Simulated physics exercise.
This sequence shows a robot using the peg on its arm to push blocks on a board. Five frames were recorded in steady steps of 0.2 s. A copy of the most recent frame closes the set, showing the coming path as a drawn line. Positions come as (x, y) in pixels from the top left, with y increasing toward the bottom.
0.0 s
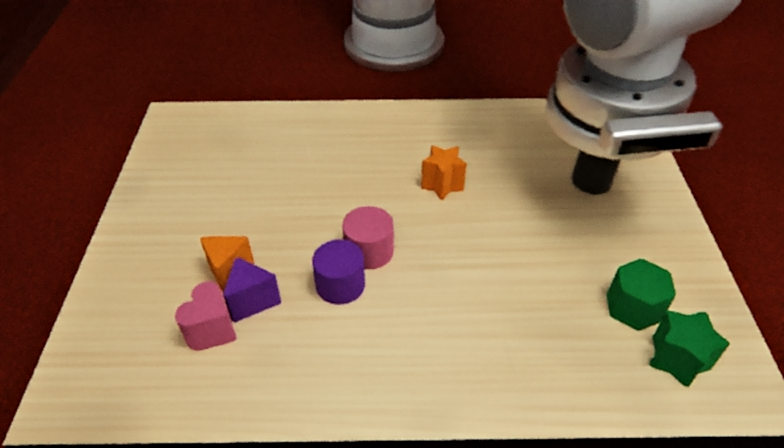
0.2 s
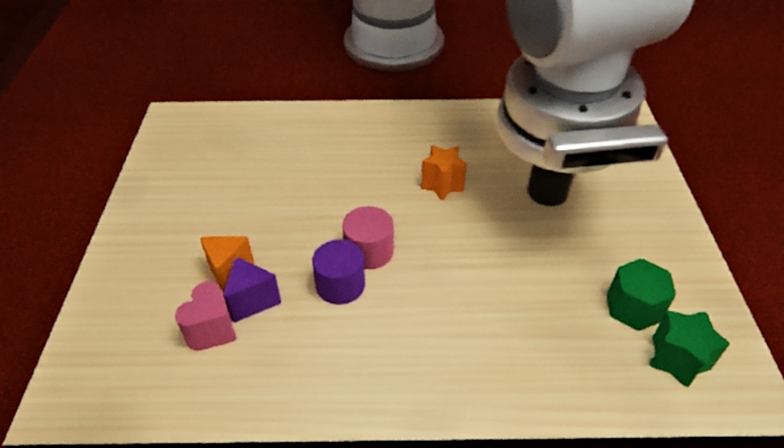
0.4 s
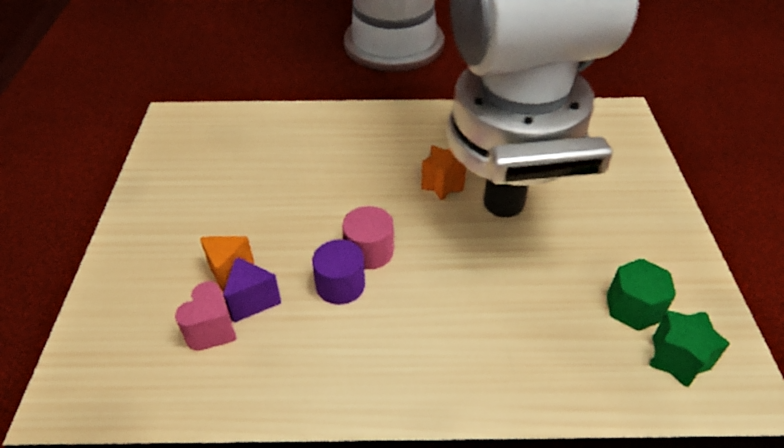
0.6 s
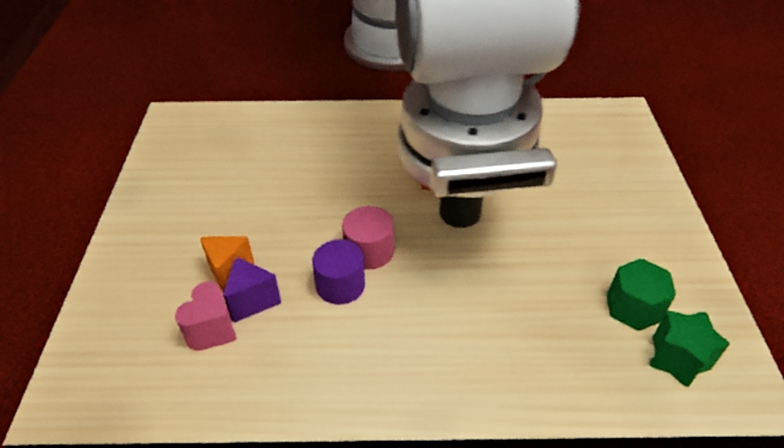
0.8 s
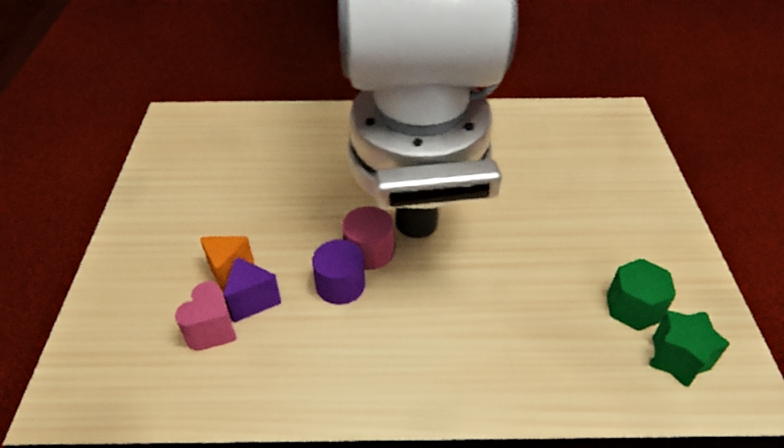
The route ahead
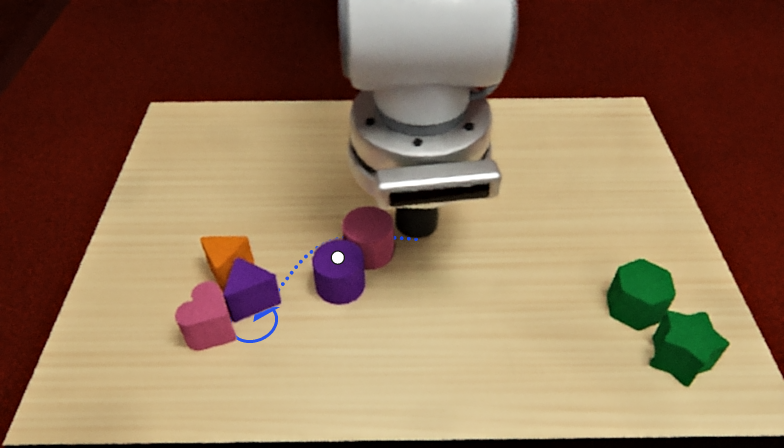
Robot arm with a black peg sweeping left across a wooden board, passing in front of an orange star among motionless coloured blocks.
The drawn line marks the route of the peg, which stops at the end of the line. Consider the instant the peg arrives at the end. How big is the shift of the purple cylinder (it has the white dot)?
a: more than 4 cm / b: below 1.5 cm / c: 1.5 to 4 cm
c.
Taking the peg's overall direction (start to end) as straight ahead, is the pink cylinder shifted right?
Going by the path, no.
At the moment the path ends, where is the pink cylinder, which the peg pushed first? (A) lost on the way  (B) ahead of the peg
It's B.
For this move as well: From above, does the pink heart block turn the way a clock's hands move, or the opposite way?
Answer: With the clock.
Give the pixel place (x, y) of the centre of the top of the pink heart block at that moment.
The top centre is at (154, 331).
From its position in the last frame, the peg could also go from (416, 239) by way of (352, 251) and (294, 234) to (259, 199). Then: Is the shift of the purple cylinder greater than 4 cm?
No, that is not what happens.
The drawn path runs from (416, 239) through (349, 237) and (295, 269) to (253, 322); the dot is on the purple cylinder.
The first path, step by step. One third of the way, peg (346, 221); purple cylinder (318, 271); pink cylinder (308, 233).
Two thirds of the way, peg (291, 254); pink heart block (178, 321), turned 30° clockwise; purple triangular piece (222, 304); purple cylinder (315, 275); pink cylinder (253, 273).
At the end, peg (249, 306); pink heart block (154, 331), turned 50° clockwise; purple triangular piece (174, 372); purple cylinder (314, 280); pink cylinder (208, 334).
